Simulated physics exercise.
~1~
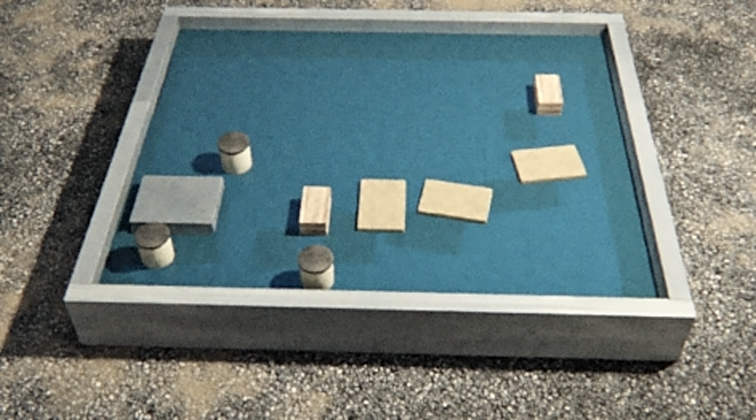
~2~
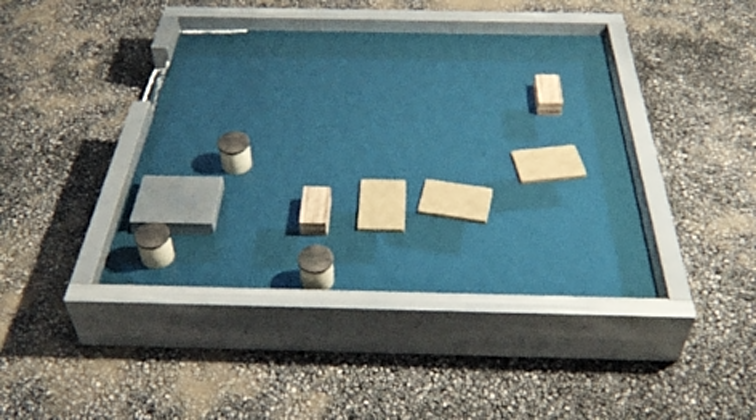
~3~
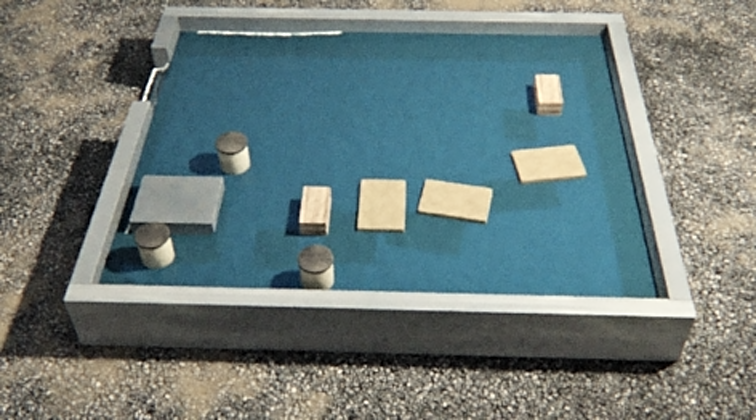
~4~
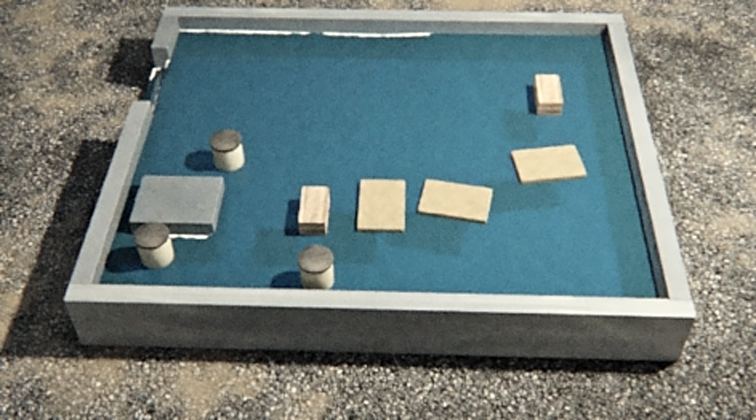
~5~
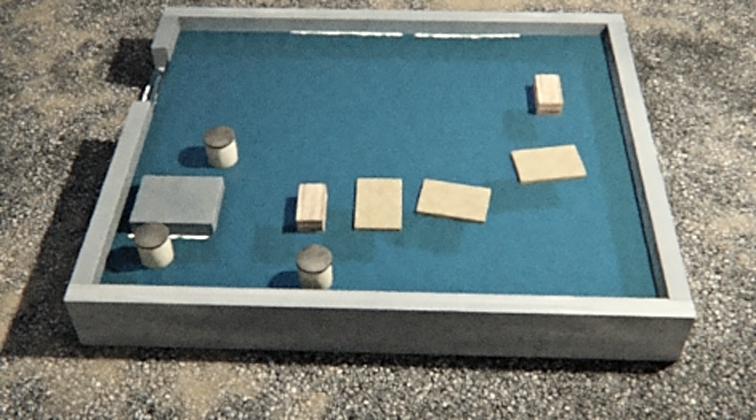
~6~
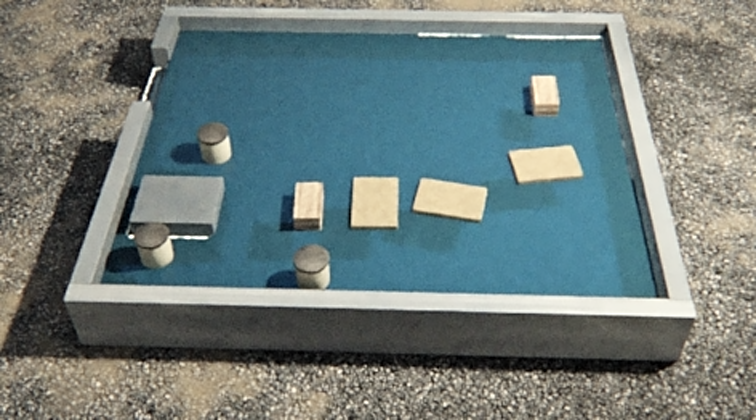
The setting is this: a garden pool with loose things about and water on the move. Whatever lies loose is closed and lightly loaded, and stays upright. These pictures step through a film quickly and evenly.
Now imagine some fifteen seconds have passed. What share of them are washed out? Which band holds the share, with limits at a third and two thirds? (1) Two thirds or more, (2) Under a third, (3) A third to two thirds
(2) Under a third.
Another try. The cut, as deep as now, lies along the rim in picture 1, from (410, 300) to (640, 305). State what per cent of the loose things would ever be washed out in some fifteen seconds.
Fraction out: Near 60 %.
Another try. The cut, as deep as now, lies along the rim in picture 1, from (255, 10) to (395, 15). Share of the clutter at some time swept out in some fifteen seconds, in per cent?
I reckon 0 percent.
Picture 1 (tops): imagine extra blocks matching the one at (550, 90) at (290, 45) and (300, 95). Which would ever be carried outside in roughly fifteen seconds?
Taking them in order, the first is lost through the gap and the second is lost through the gap.
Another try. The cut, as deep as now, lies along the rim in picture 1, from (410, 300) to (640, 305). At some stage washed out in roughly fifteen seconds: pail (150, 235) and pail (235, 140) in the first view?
Held back, held back.
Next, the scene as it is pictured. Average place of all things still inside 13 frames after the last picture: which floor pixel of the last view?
Roughly at (346, 211) in the last view.
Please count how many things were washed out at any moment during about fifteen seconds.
0 in total.
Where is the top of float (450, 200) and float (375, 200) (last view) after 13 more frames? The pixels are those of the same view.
The first should be around (425, 195) and the second around (346, 192).
A moment on, 0 of 8 are out; 8 afloat.
Next, 0 of 8 are out; 8 afloat.
Later, 0 of 8 are out; 8 afloat.
In the end, 0 of 8 are out; 8 afloat.
